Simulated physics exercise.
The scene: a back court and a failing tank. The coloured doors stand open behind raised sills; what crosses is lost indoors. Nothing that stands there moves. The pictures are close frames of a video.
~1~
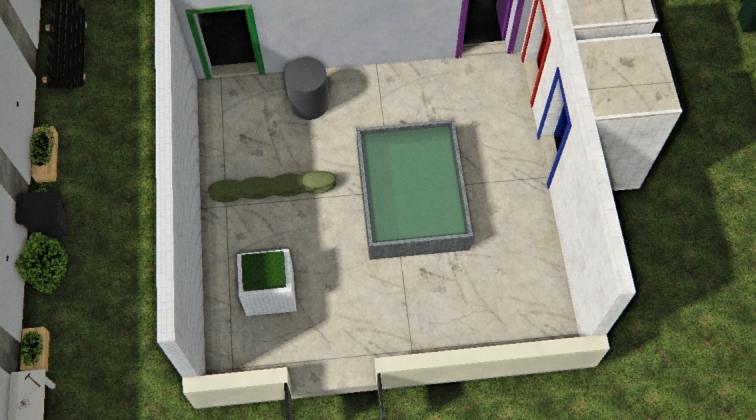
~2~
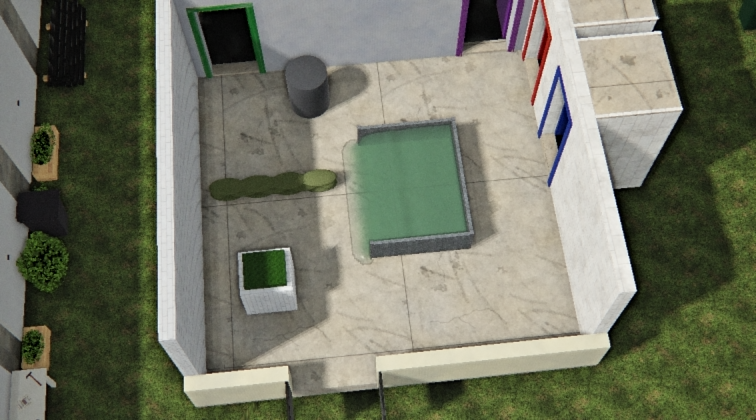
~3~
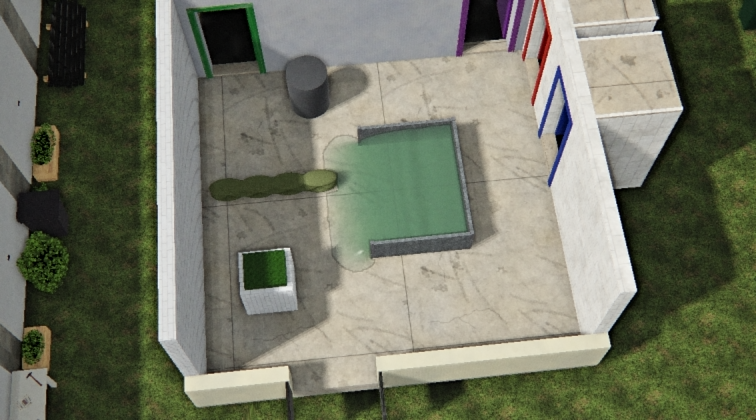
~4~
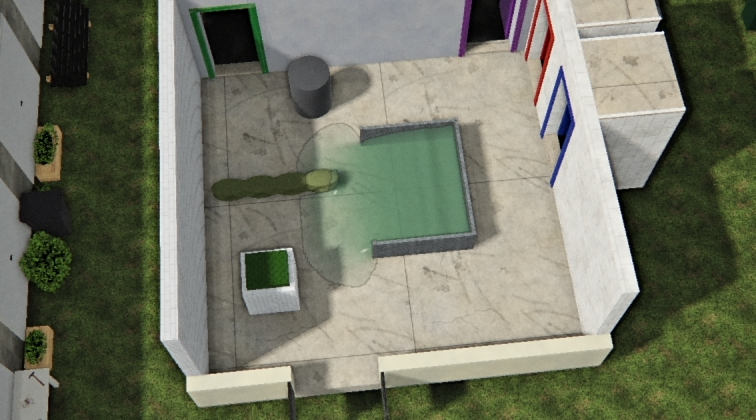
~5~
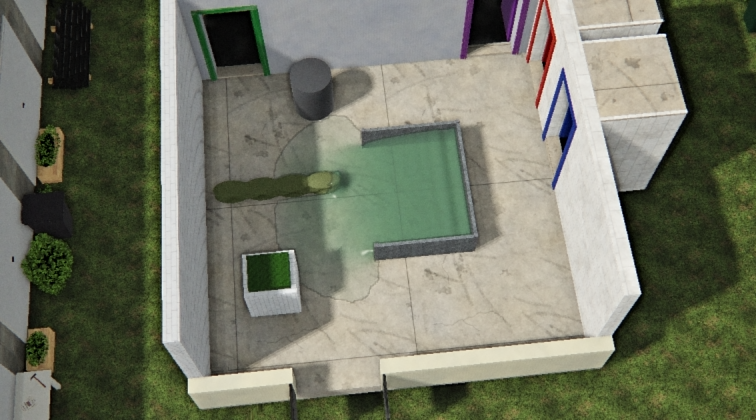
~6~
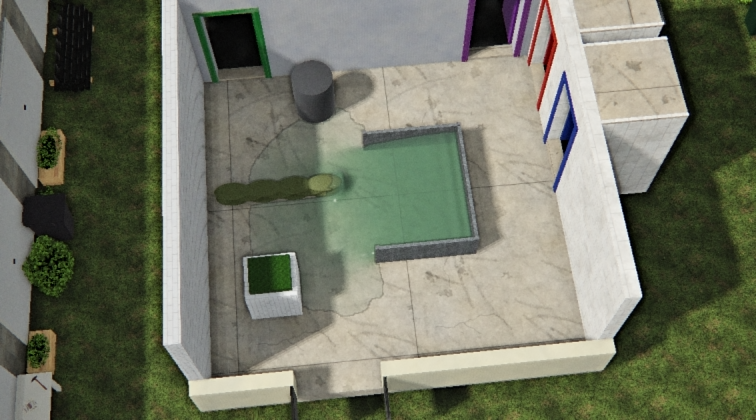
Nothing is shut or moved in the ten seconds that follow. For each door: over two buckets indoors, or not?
In the end: The red door stays under that; the purple door stays under that; the blue door stays under that; the green door takes more than that.
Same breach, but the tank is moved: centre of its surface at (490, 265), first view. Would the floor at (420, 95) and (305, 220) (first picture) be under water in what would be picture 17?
One after the other: Not flooded, wet.
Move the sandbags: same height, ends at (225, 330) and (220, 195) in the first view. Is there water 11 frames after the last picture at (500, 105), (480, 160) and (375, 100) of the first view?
As listed: Free of water, dry, free of water.
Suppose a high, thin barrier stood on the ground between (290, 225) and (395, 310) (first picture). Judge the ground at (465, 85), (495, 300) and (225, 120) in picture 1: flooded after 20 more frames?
One after the other: No water, flooded, wet.
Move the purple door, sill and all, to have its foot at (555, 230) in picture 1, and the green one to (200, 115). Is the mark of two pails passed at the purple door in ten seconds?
In short: The purple door holds.
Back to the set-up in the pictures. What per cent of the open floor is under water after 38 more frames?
Some 75 per cent.
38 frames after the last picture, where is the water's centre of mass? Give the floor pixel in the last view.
Close to (333, 217).
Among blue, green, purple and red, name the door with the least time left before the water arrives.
I say the green one.
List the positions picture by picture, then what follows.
The first frame shows the water tank at (413, 183) is whole and still.
In the second frame, water pours out at (367, 195) and has run to (363, 259).
In the third frame, water pours out at (368, 196) and has run to (353, 266).
In the fourth frame, the front is at (332, 275), out from the gap at (370, 196).
In the fifth frame, the front is at (310, 283), out from the gap at (372, 198).
In the sixth frame, water pours out at (373, 201) and has run to a hidden place.
A moment on, water covers 30 % of the floor; the red door not reached, the purple door not reached, the blue door not reached, the green door not reached.
Next, water covers 40 % of the floor; the red door not reached, the purple door not reached, the blue door not reached, the green door wet at the sill, nothing in.
Then, water covers 45 % of the floor; the red door not reached, the purple door not reached, the blue door not reached, the green door over two buckets in.
Later, water covers 75 % of the floor; the red door not reached, the purple door wet at the sill, nothing in, the blue door not reached, the green door far over two buckets in.
In the end, water covers 90 % of the floor; the red door wet at the sill, nothing in, the purple door wet at the sill, nothing in, the blue door wet at the sill, nothing in, the green door far over two buckets in.
